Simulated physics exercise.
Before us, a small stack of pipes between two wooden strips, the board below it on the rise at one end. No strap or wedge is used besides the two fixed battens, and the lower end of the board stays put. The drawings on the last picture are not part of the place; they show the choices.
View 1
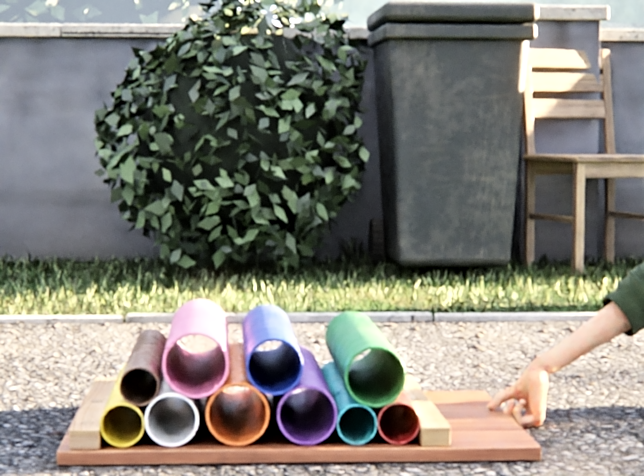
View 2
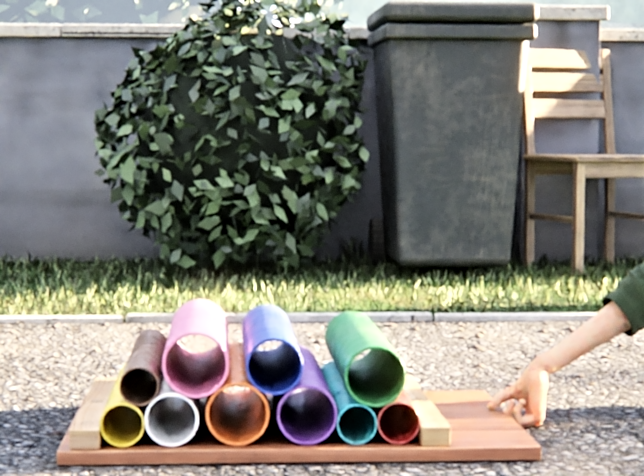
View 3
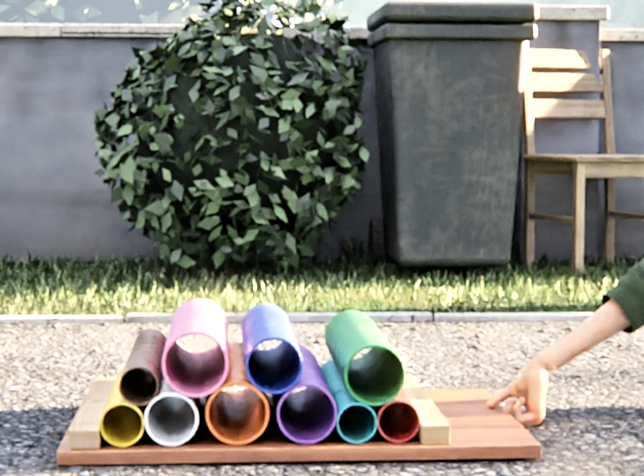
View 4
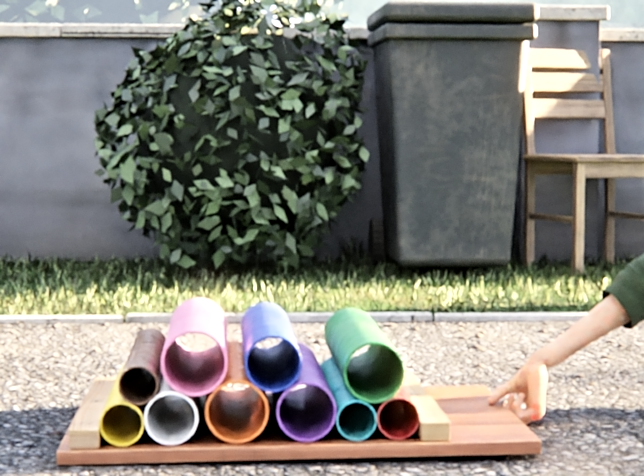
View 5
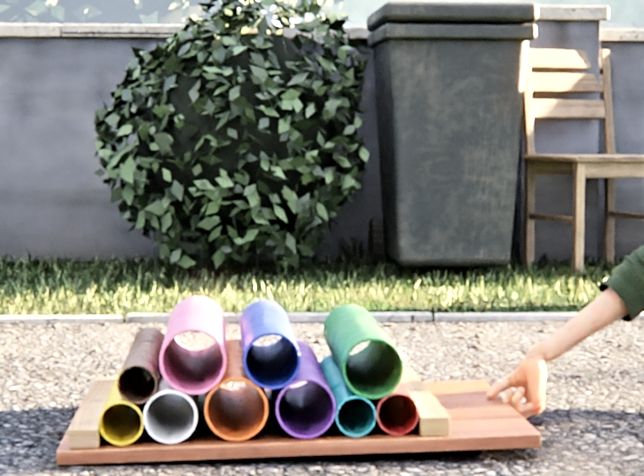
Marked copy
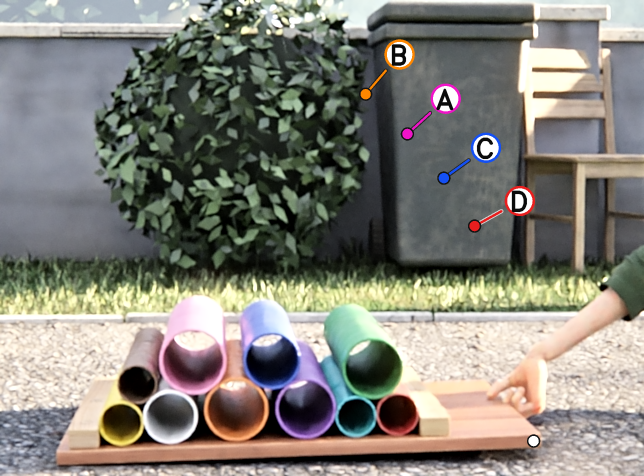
A stack of nine colourful pipes sits between two pale wooden strips on a reddish-brown board, seen from the front on sunlit rough pavement. Pink, blue, green and dark brown pipes rest above yellow, white, orange, purple, turquoise and red ones, before grass, a round bush, bin and chair. A hand at right lifts the board's right end very slightly, while the camera stays still.
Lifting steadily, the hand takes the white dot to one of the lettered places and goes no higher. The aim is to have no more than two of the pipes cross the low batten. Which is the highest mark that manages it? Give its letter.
Raise it to D.
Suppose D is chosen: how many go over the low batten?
It comes to two.
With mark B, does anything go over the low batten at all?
At B: Yes.
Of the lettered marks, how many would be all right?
The number is one.
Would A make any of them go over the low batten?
Yes, at A.
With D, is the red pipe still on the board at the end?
Yes, with D.
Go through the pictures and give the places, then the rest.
The first picture shows board (294, 415); yellow pipe (122, 425); white pipe (172, 420).
The second picture shows white pipe (172, 420); orange pipe (238, 414).
The third picture shows board (293, 414); turquoise pipe (357, 423); pink pipe (195, 364).
The fourth picture shows board (293, 412); yellow pipe (122, 424); white pipe (171, 418).
The fifth picture shows board (293, 410); yellow pipe (122, 423); white pipe (171, 417).
On the marked copy, A at (407, 134); B at (366, 94); C at (444, 178); D at (475, 226); the white dot at (534, 441).
With D. Early on, board at 17°.
Further on, board at 29°.
At the end, board at 29°, two over the low batten (pink, brown).
As for the rest, A three over the low batten (pink, brown, blue); B four over the low batten (green, pink, brown, blue); C three over the low batten (pink, brown, blue).
